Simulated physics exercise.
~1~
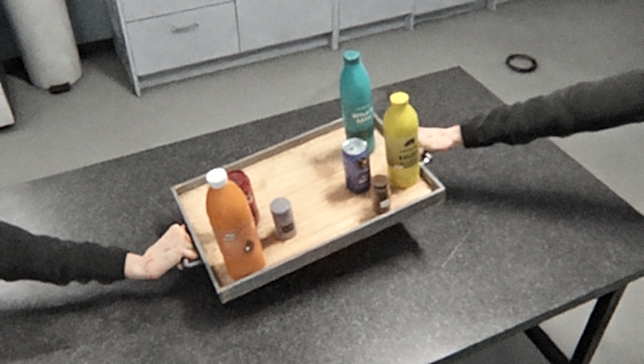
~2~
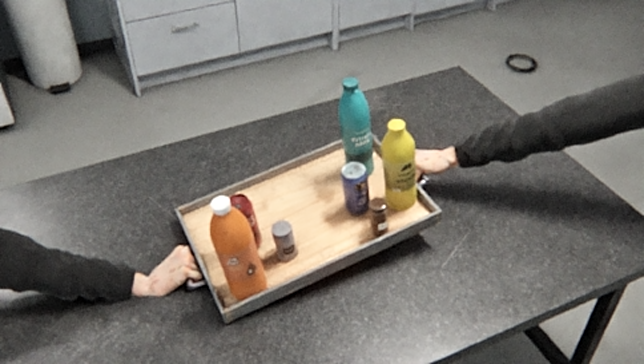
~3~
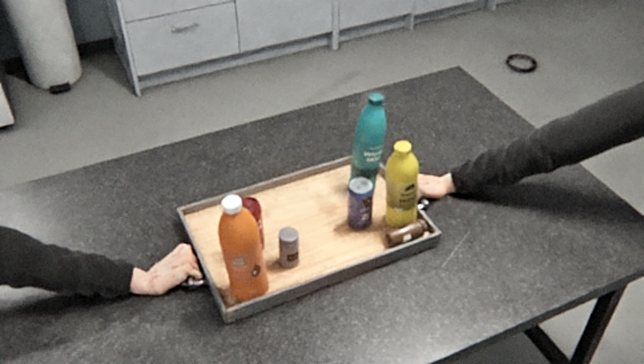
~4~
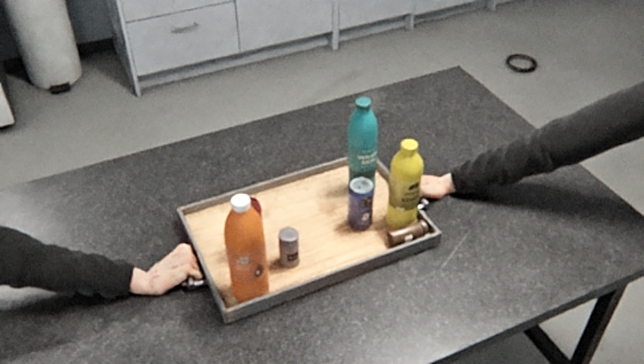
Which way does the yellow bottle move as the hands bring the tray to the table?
The yellow bottle moves down in the view, along with the right side of the tray.
